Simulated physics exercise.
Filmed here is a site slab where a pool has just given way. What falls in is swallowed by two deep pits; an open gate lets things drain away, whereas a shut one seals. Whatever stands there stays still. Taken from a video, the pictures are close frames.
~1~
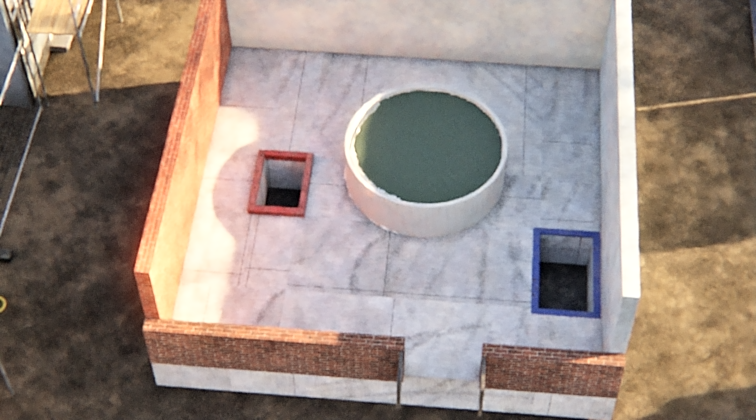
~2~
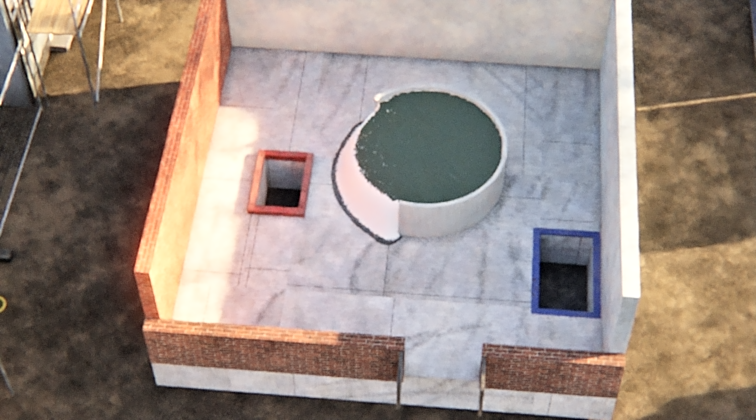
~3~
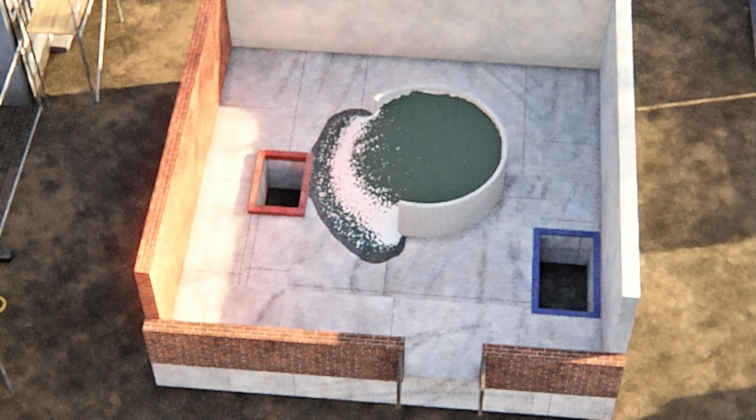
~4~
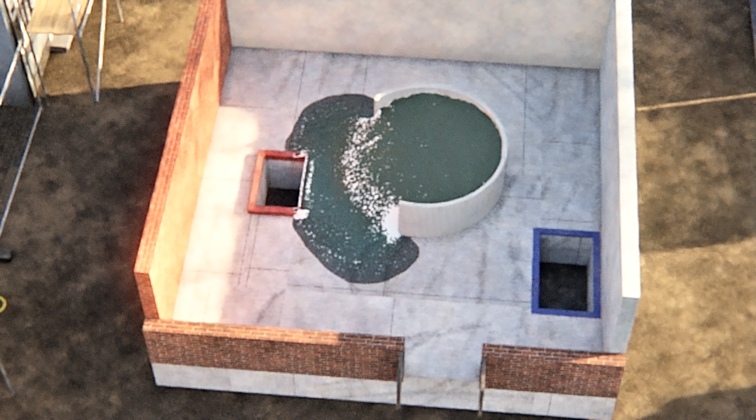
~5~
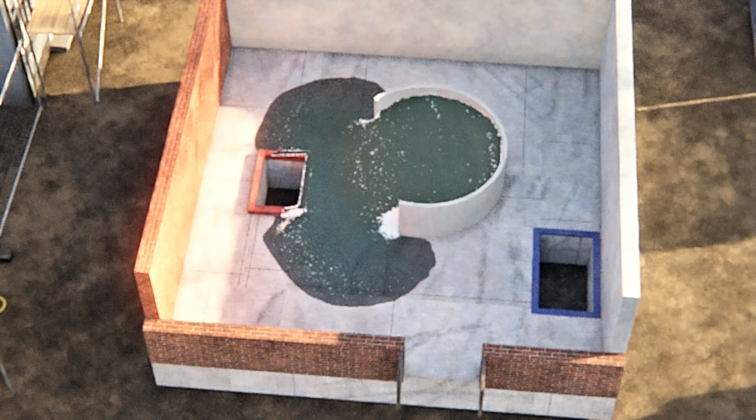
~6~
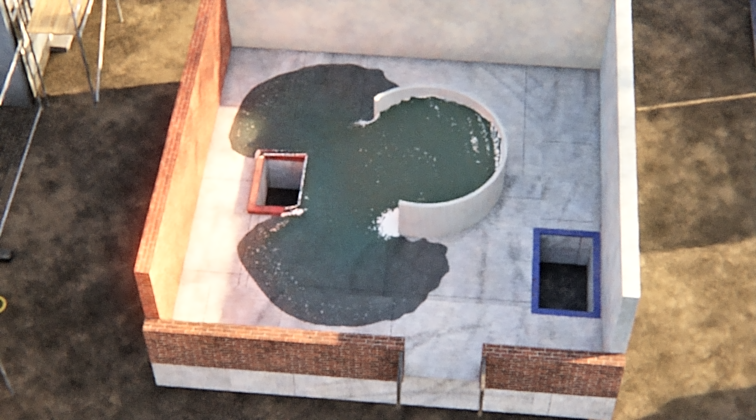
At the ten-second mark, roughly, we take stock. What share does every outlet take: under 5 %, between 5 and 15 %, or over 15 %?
Here is my call: The gate takes under 5 %; the red pit takes over 15 %; the blue pit takes between 5 and 15 %.
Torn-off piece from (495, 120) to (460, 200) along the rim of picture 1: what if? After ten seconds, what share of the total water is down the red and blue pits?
Out of every hundred parts, red takes 0 and blue takes 55.
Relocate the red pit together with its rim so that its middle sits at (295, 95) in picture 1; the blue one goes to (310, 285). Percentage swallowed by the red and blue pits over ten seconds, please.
Red share 6%, blue share 40%.
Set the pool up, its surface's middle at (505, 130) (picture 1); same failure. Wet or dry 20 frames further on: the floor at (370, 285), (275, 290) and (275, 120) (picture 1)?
So, first one got wet, second one got wet, third one got wet.
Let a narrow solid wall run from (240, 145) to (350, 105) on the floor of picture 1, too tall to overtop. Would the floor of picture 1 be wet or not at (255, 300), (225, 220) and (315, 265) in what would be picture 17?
In that order, I'd expect them to be reached by the flood, reached by the flood and reached by the flood.
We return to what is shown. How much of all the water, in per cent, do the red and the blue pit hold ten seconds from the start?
Roughly 22 per cent, then 10 per cent.
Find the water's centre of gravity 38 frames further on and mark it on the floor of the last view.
Centre: Close to (346, 198).
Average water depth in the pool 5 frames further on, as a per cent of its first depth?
That comes to about 52 per cent.
A moment on, water covers 45 % of the floor; the gate 0 %, the red pit 8 %, the blue pit 0 %.
Next, water covers 45 % of the floor; the gate 0 %, the red pit 15 %, the blue pit 0 %.
Then, water covers 60 % of the floor; the gate 0 %, the red pit 19 %, the blue pit 0 %.
Later, water covers 90 % of the floor; the gate 1 %, the red pit 22 %, the blue pit 1 %.
In the end, water covers 100 % of the floor; the gate 3 %, the red pit 23 %, the blue pit 11 %.
